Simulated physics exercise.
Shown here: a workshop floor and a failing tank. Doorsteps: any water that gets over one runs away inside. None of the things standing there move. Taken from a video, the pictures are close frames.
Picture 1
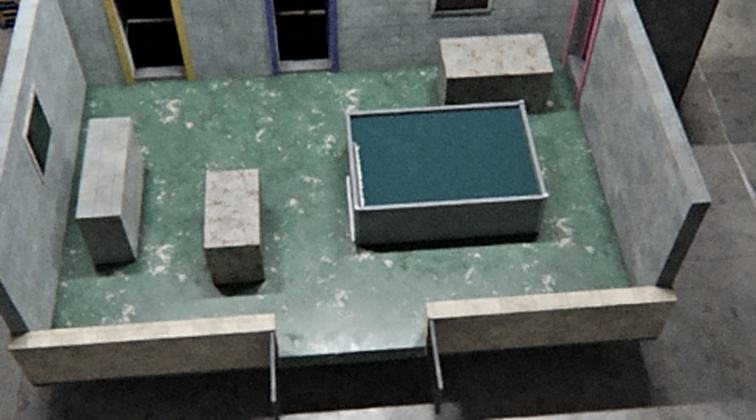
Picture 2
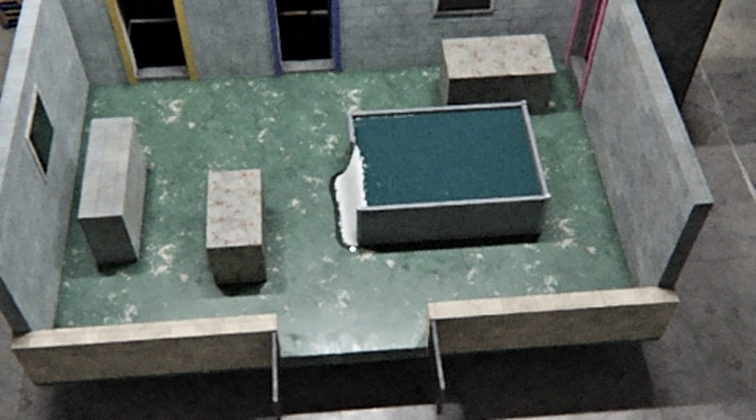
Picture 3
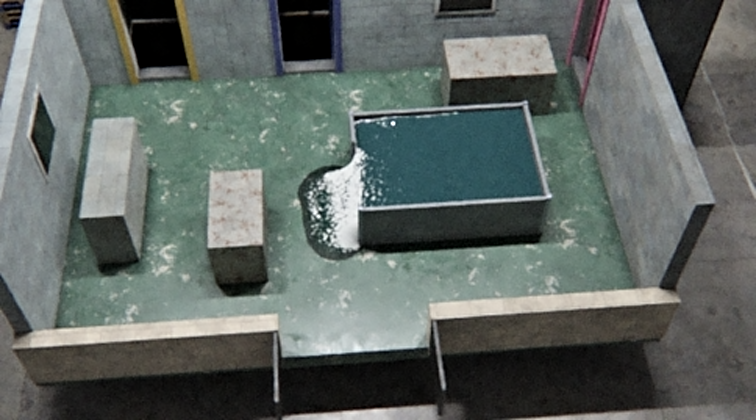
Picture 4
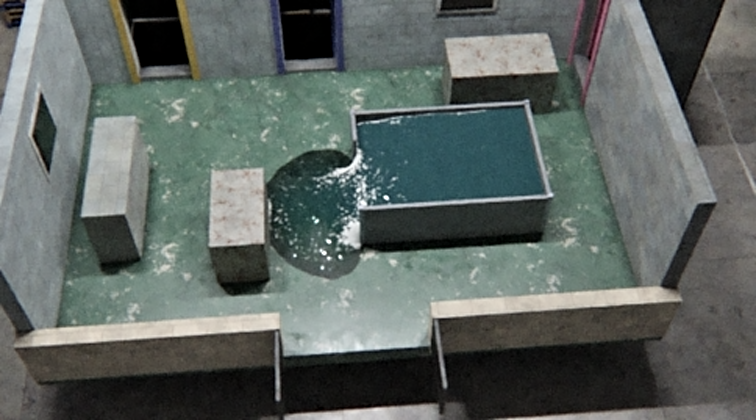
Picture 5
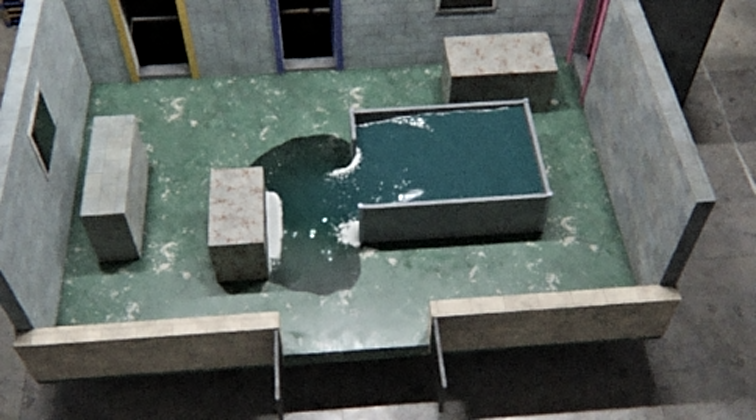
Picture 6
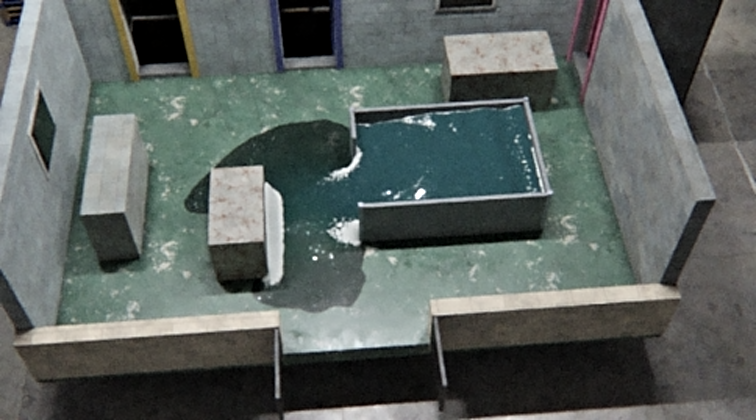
Water burst from the left side of a rectangular tank in a walled room, spread leftward across the green floor, struck a nearby block with white splashes, and flowed around it.
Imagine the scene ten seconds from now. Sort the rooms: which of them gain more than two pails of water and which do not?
The yellow door gains more; the pink door gains no more; the blue door gains no more.
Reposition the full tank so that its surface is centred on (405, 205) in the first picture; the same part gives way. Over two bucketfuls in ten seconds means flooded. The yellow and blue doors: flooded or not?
As I see it, the yellow door tops that amount while the blue door tops that amount.
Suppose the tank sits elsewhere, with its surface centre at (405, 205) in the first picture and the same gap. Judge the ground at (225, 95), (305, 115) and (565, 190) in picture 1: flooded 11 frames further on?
My reading is hit by the flood first, hit by the flood next and missed by the flood last.
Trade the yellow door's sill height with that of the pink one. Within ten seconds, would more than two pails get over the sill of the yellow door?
Then: The yellow door stays within the limit.
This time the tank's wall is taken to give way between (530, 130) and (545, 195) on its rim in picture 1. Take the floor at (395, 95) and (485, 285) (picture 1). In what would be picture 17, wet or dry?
Point one not reached; point two reached.
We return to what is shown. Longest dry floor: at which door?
Answer: The pink door.
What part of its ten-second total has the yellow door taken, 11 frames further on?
It should be near 0 percent of the ten-second total.
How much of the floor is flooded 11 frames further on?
It should be close to 45 %.
A moment on, water covers 25 % of the floor; the yellow door not reached, the pink door not reached, the blue door not reached.
Next, water covers 45 % of the floor; the yellow door wet at the sill, nothing in, the pink door not reached, the blue door not reached.
Then, water covers 55 % of the floor; the yellow door over two buckets in, the pink door not reached, the blue door wet at the sill, nothing in.
Later, water covers 65 % of the floor; the yellow door far over two buckets in, the pink door not reached, the blue door wet at the sill, nothing in.
In the end, water covers 80 % of the floor; the yellow door far over two buckets in, the pink door wet at the sill, nothing in, the blue door under two buckets in.
